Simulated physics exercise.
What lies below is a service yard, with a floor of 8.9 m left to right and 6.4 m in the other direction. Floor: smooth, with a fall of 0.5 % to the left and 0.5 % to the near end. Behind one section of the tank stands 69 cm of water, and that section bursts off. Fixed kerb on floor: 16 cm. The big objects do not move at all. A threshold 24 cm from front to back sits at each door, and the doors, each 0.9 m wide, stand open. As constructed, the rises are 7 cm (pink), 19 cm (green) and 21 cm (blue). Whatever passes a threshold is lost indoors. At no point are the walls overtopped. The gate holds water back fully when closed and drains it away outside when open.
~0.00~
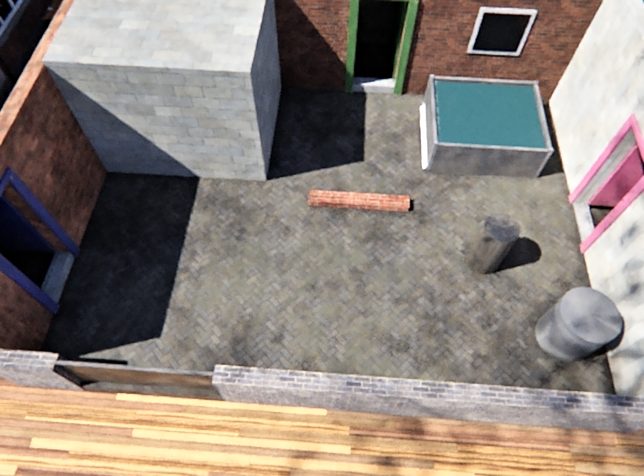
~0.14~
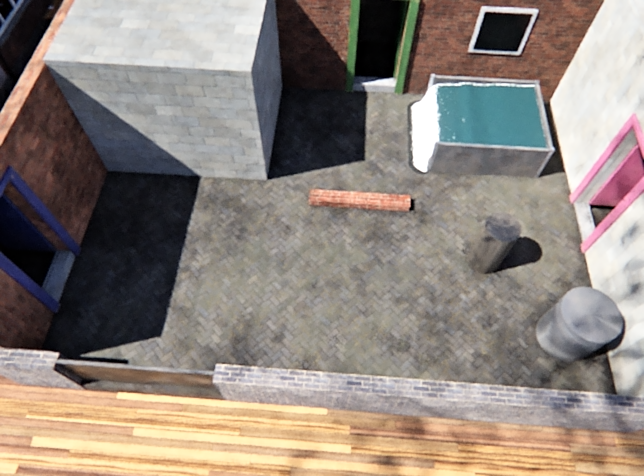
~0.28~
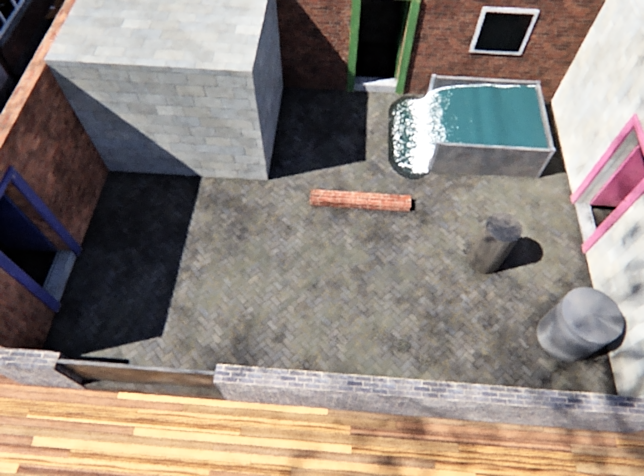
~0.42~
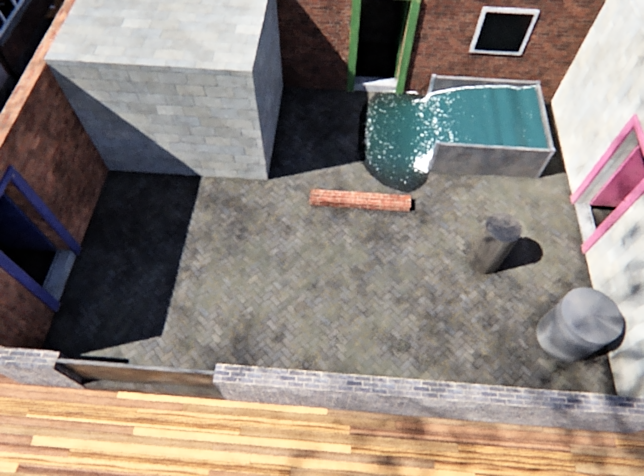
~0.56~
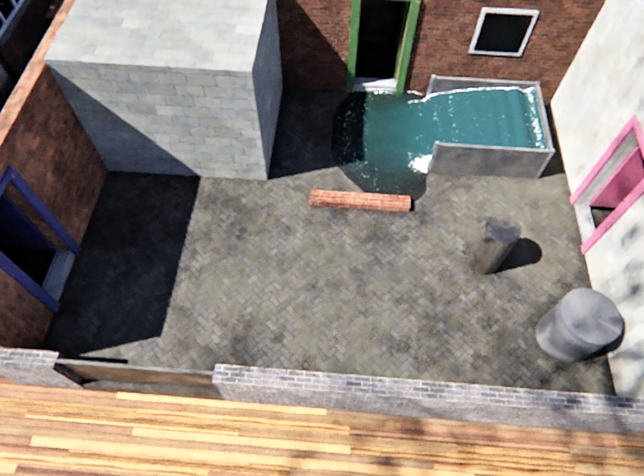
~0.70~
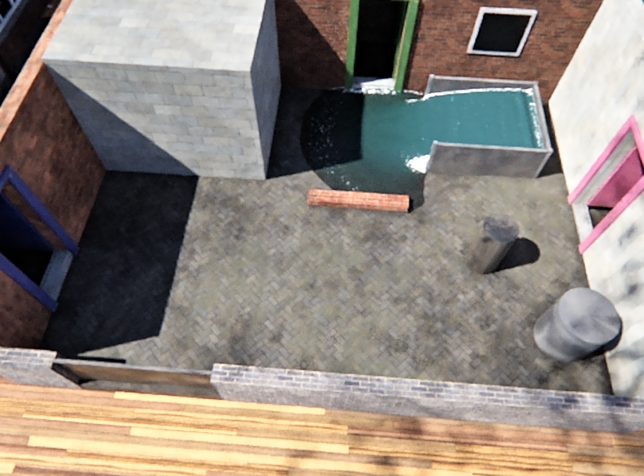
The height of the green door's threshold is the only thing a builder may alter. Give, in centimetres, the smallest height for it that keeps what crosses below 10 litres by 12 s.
Close to 16 cm is just enough.
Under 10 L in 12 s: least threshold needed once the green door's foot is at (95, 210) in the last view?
About 5.5 cm.
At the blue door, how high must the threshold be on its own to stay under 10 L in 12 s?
At the blue door you'd want roughly 7.5 cm.
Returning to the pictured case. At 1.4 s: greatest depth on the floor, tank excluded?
46 cm.
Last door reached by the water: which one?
That would be the pink door, last of all.
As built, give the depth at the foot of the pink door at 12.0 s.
The depth there is around 3.0 cm.
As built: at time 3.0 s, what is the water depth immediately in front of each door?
Depths in cm: Pink 0, green 13, blue 0.
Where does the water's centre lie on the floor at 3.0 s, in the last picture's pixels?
The water is centred near (343, 152).
After 1.4 s water covers 20 % of the floor, deepest (46 cm) near (287, 90); 20 cm at the green door, 0 litres in over its 19 cm threshold.
After 3.0 s water covers 40 % of the floor, deepest (32 cm) near (319, 193); 13 cm at the green door, 1 litre in over its 19 cm threshold.
After 12.0 s water covers 95 % of the floor, deepest (8 cm) near (86, 254); 7 cm at the green door, 1 litre in over its 19 cm threshold.
At the green door as built, the water arrived by 0.6 s and peaked near 20 cm at 1.6 s.
Run again over the same 12 s with other heights there, 27 litres in over 13.5 cm, 2 litres over 18.5 cm. The limit of 10 litres is kept from about 16 cm up.
